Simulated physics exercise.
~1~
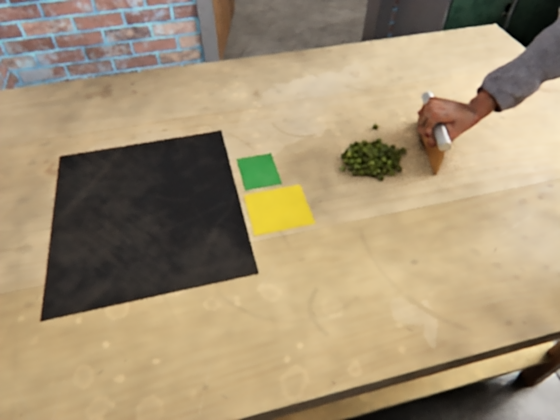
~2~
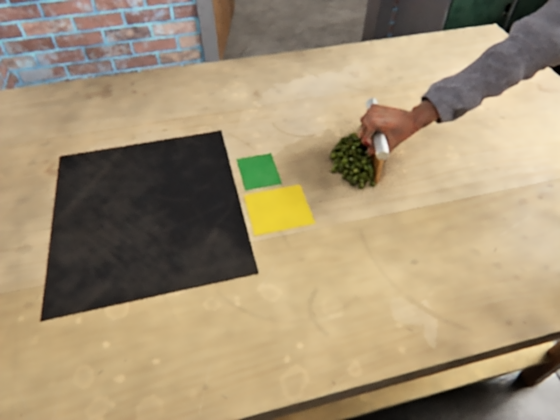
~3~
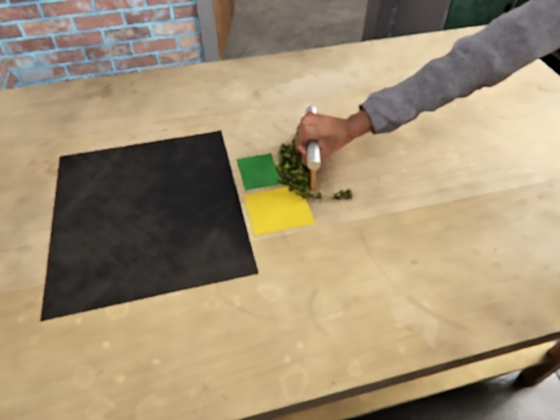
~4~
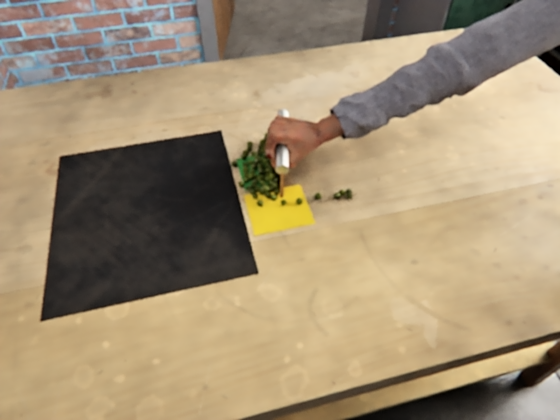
A hand drags a scraper left across a wooden table, pushing small green olives onto the green and yellow mats, leaving some behind.
